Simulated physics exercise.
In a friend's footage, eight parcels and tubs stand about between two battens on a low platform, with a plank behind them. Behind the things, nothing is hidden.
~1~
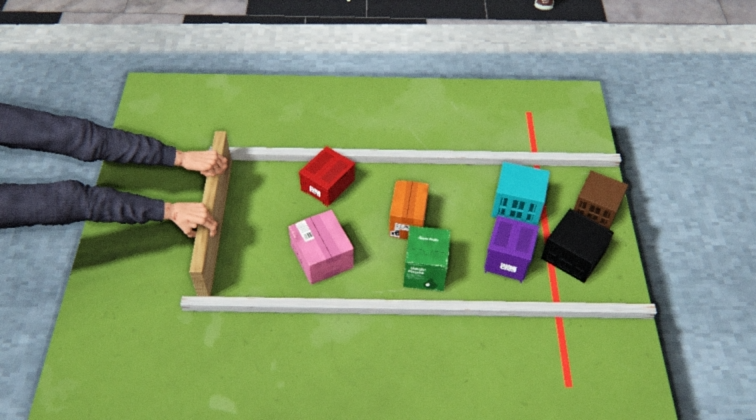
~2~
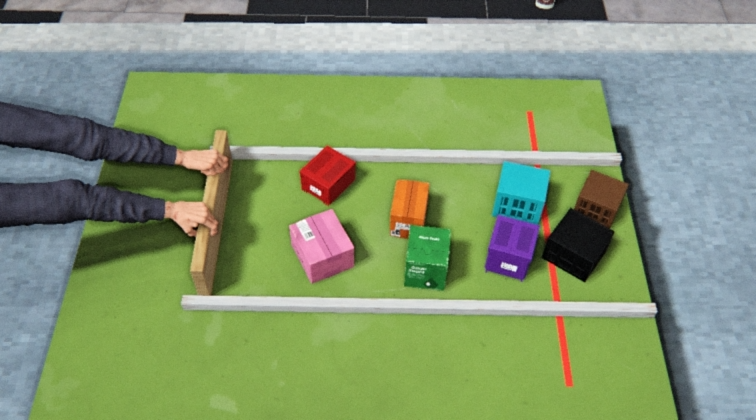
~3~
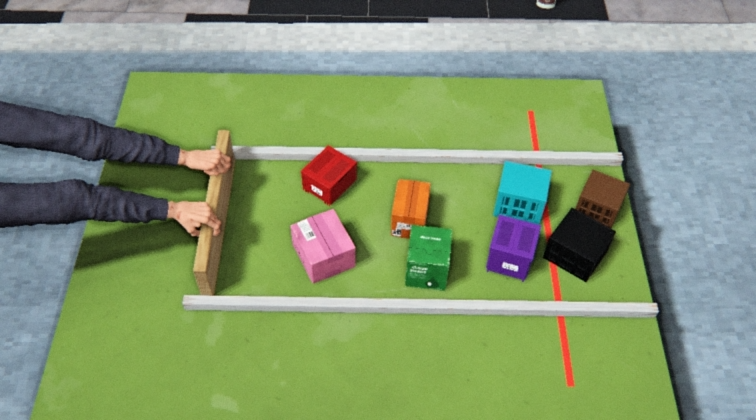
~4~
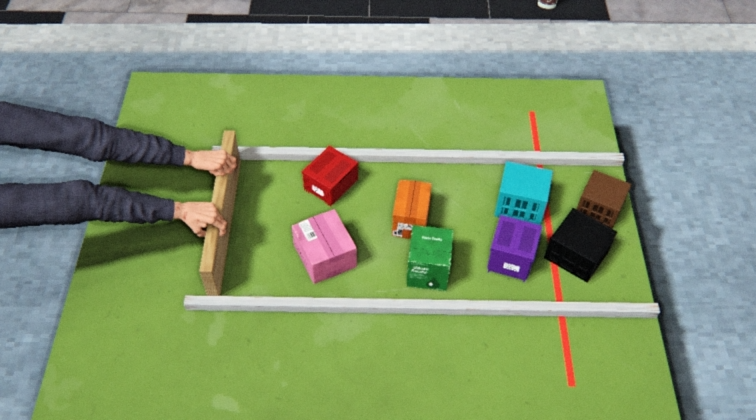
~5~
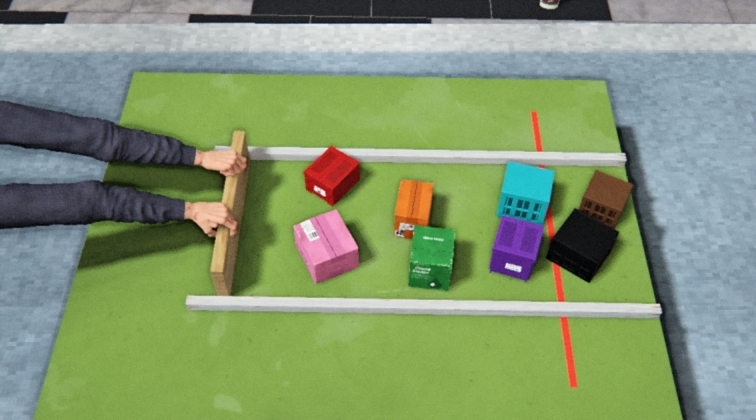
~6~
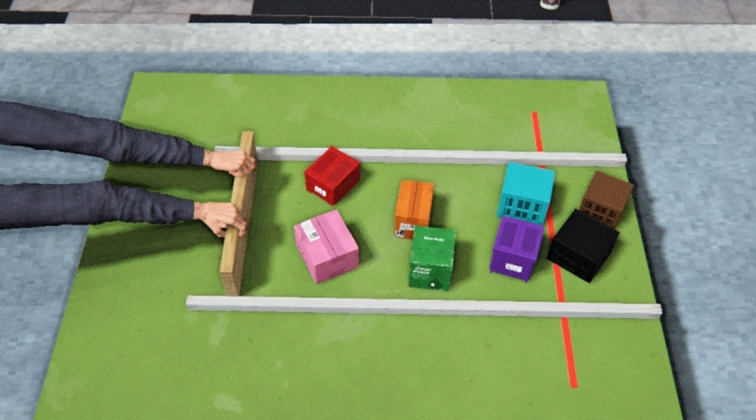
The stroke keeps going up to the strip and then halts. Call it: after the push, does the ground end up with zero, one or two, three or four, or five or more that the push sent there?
The ground ends up with three or four.
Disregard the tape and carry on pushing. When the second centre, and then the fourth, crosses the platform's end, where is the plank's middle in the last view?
The middle is near (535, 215) first and near (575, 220) after.
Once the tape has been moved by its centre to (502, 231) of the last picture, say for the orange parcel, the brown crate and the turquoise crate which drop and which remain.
Well, the orange parcel hangs in there, the brown crate hangs in there, and the turquoise crate hangs in there.
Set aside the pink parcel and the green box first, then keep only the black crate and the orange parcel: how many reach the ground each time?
You'd count 1 the first time and 1 the second time.
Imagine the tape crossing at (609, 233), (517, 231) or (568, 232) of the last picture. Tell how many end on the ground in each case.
In order, the counts are 5, 1 and 3.
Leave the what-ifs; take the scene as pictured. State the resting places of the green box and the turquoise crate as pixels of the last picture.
Listed in order, first is (630, 262) and the other is (611, 198).
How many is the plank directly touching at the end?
3 of them.
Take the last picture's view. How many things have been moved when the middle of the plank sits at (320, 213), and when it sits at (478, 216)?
That gives 2 for the first and 7 for the second.
Soon after, none off yet; brown crate at rest near (605, 200); black crate at rest near (583, 246); turquoise crate at rest near (526, 194).
Then, none off yet; brown crate at rest near (606, 200); black crate moved about its own width near (650, 243); turquoise crate moved a little near (552, 195).
By the end, the number that fall off is three or four; fallen, purple tote, black crate and brown crate.
